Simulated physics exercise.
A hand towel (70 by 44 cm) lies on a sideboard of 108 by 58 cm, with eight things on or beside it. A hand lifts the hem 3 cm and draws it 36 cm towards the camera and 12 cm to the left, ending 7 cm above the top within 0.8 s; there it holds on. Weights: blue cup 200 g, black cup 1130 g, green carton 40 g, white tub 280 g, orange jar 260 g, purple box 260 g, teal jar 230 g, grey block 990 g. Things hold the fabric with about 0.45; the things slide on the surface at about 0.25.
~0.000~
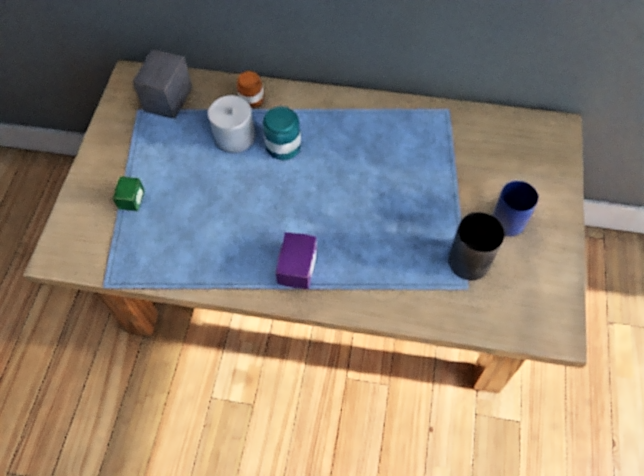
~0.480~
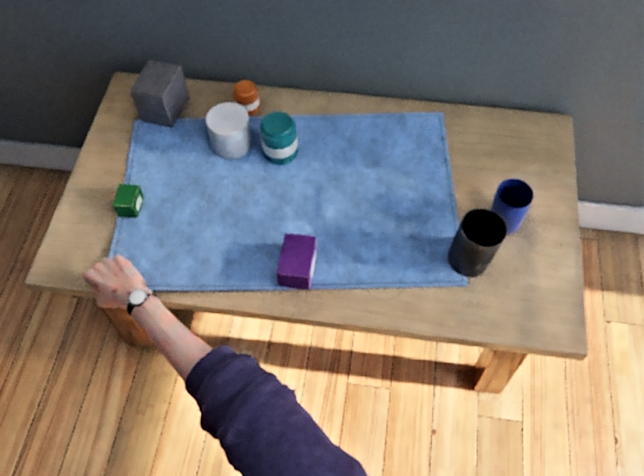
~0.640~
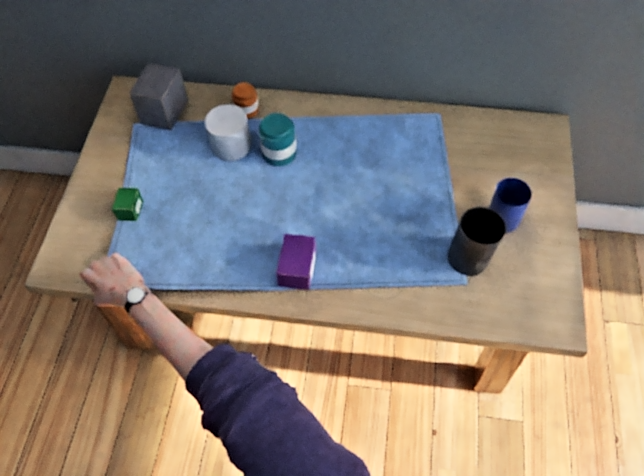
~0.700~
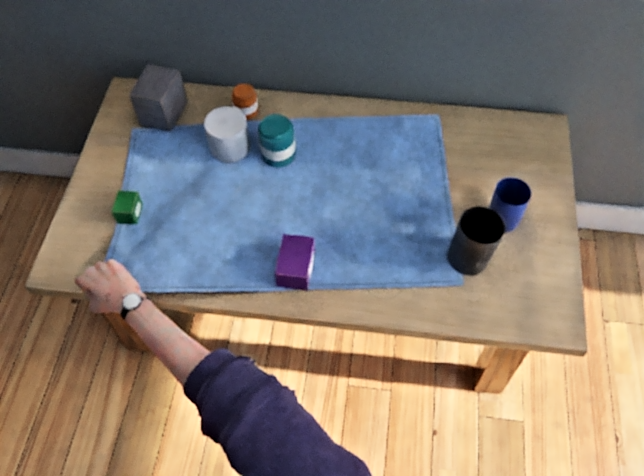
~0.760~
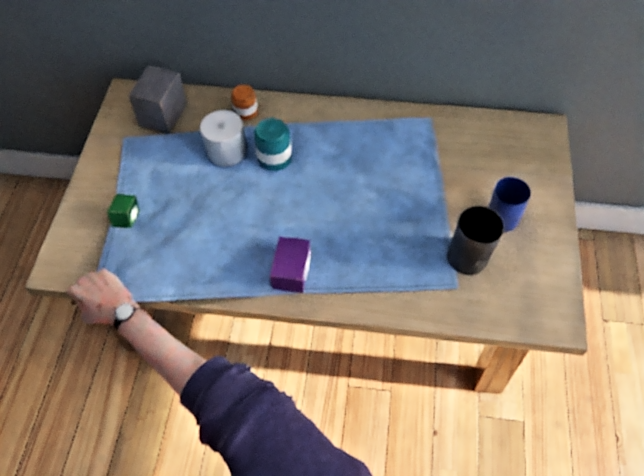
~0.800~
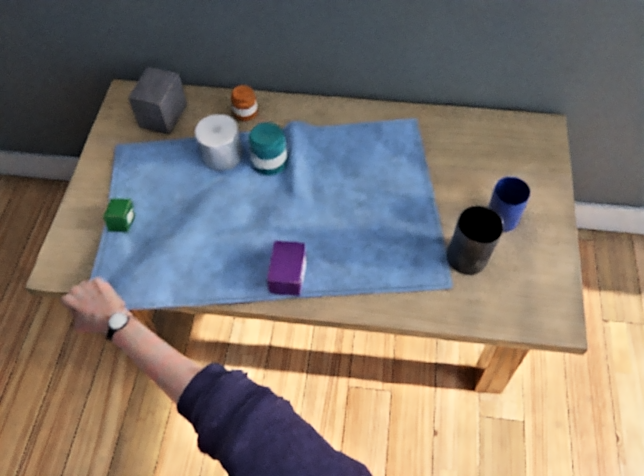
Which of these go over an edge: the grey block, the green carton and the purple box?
Result: Grey block stays on, green carton goes over the edge, purple box falls off.
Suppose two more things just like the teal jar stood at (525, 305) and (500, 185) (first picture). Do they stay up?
In turn: Remains, stays up.
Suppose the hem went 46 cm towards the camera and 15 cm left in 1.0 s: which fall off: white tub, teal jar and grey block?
In that case: White tub drops off, teal jar drops off, grey block stays up.
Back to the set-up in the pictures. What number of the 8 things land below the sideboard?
4 of them.
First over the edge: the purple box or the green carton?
The purple one.
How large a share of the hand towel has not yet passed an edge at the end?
About 0 per cent.
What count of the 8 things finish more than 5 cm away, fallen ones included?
4 of them.
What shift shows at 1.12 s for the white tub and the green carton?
White tub 25 cm, green carton 25 cm.
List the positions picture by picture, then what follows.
Grey block (158, 69); green carton (126, 188); purple box (296, 254); hand towel corners (104, 288) (449, 110) (468, 289), in the first frame.
Black cup (482, 227); hand towel corners (442, 113) (467, 286); grip (102, 290), in the second frame.
Hand towel corners (440, 114) (467, 284); grip (100, 289), in the third frame.
Green carton (124, 201); hand towel corners (438, 115) (463, 285); grip (95, 295), in the fourth frame.
White tub (221, 125); purple box (290, 257); teal jar (271, 129); hand towel corners (124, 138) (430, 118); grip (88, 305), in the fifth frame.
Grey block (153, 85); green carton (116, 209); purple box (286, 261); hand towel corners (116, 145) (416, 119) (452, 288); grip (81, 314), in the sixth frame.
By 1.0 s, 85 % of the hand towel is still over the top; green carton 13 cm off its start, purple box 11 cm off its start, teal jar 14 cm off its start.
By 1.1 s, 60 % of the hand towel is still over the top; green carton 26 cm off its start, purple box 21 cm off its start, teal jar 27 cm off its start.
By 1.3 s, 40 % of the hand towel is still over the top; green carton 36 cm off its start at (2, 349), purple box over the edge, teal jar 37 cm off its start at (140, 238).
By 1.4 s, 30 % of the hand towel is still over the top; green carton over the edge, purple box over the edge, teal jar 43 cm off its start.
By 3.0 s, 0 % of the hand towel is still over the top; green carton over the edge, purple box over the edge, grey block 0 cm off its start at (153, 85), teal jar over the edge.
